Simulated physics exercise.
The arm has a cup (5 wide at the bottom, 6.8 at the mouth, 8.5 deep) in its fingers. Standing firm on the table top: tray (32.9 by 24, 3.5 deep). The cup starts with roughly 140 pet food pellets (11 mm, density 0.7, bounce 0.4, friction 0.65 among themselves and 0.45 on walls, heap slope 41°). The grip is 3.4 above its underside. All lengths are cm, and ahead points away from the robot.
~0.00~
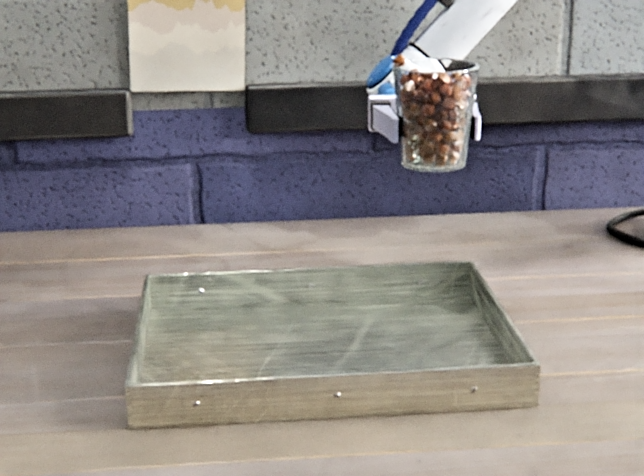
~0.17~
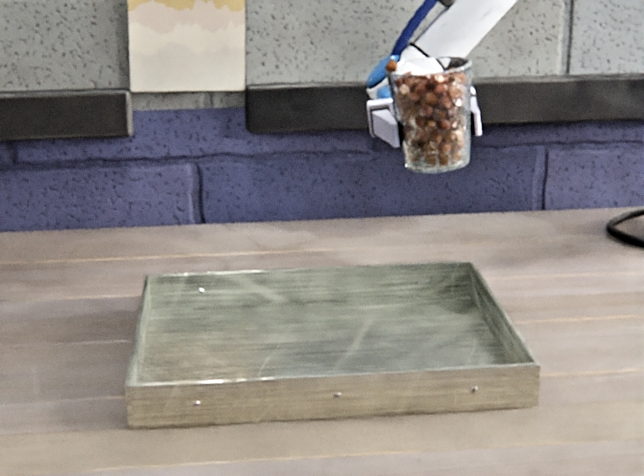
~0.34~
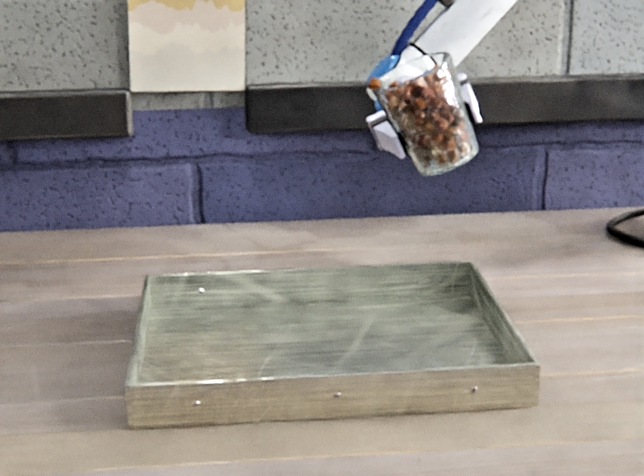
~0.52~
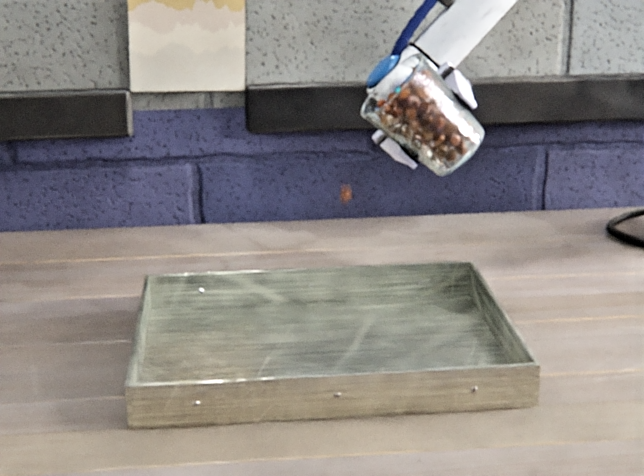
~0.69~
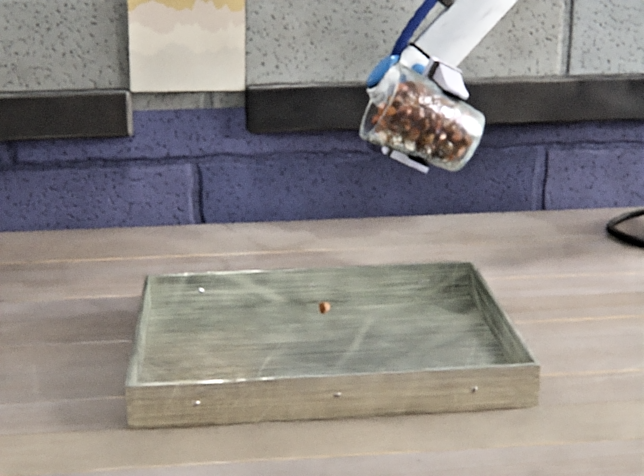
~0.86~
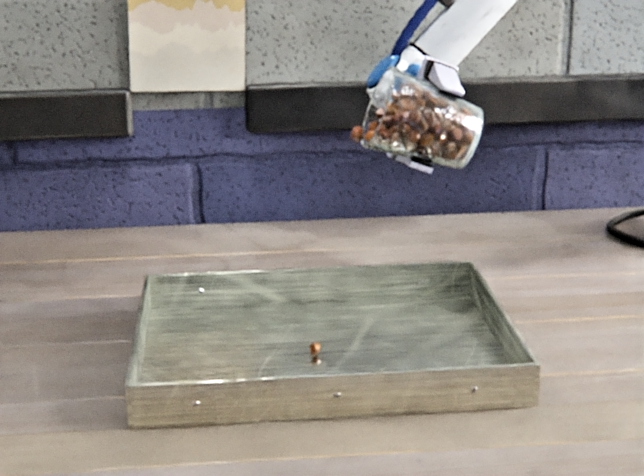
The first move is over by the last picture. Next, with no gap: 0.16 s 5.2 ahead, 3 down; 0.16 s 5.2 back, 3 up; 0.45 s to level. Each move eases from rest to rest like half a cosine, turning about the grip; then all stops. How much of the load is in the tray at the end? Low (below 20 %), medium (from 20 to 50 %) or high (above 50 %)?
A low share, below 20 %, ends in the tray.
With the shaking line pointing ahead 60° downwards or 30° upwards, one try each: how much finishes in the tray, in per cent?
Some 5 and 40 per cent.
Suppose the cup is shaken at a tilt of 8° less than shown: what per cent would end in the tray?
Then about 10 per cent.
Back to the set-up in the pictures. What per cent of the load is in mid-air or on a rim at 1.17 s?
Roughly 5 per cent.
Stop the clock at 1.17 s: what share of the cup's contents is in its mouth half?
Some 50 per cent.
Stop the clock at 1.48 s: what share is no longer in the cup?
Near 10 per cent so far.
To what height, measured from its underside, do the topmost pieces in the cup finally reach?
Some 9.0 cm.
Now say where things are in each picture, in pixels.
The first picture shows the cup middle at (434, 117), level; upper third of the load around (432, 90), from x 400 to 465, top at y 60; 142 in the cup.
The second picture shows the cup middle at (433, 117), tilted 7° forward; upper third of the load around (428, 91), from x 390 to 460, top at y 65.
The third picture shows the cup middle at (430, 118), tilted 24° forward; upper third of the load around (423, 93), from x 375 to 465, top at y 70.
The fourth picture shows the cup middle at (427, 120), tilted 45° forward; upper third of the load around (420, 99), from x 345 to 470, top at y 75; 141 in the cup, 1 in flight or on a rim.
The fifth picture shows the cup middle at (426, 122), tilted 62° forward; upper third of the load around (417, 105), from x 325 to 470, top at y 85; 141 in the cup, 1 in the tray.
The sixth picture shows the cup middle at (425, 123), tilted 69° forward; upper third of the load around (420, 107), from x 315 to 470, top at y 90; 141 in the cup, 1 in the tray.
After 1.17 s, tilted 69° forward, highest piece 24 above the table; 131 in the cup, 4 in the tray, 7 in flight or on a rim.
After 1.48 s, tilted 18° forward, highest piece 26 above the table; 129 in the cup, 13 in the tray.
After 1.83 s, level, highest piece 26 above the table; 129 in the cup, 13 in the tray.
After 2.88 s, level, highest piece 26 above the table; 129 in the cup, 13 in the tray.
In the end, 129 in the cup, 13 in the tray. That is 9 % in the tray.
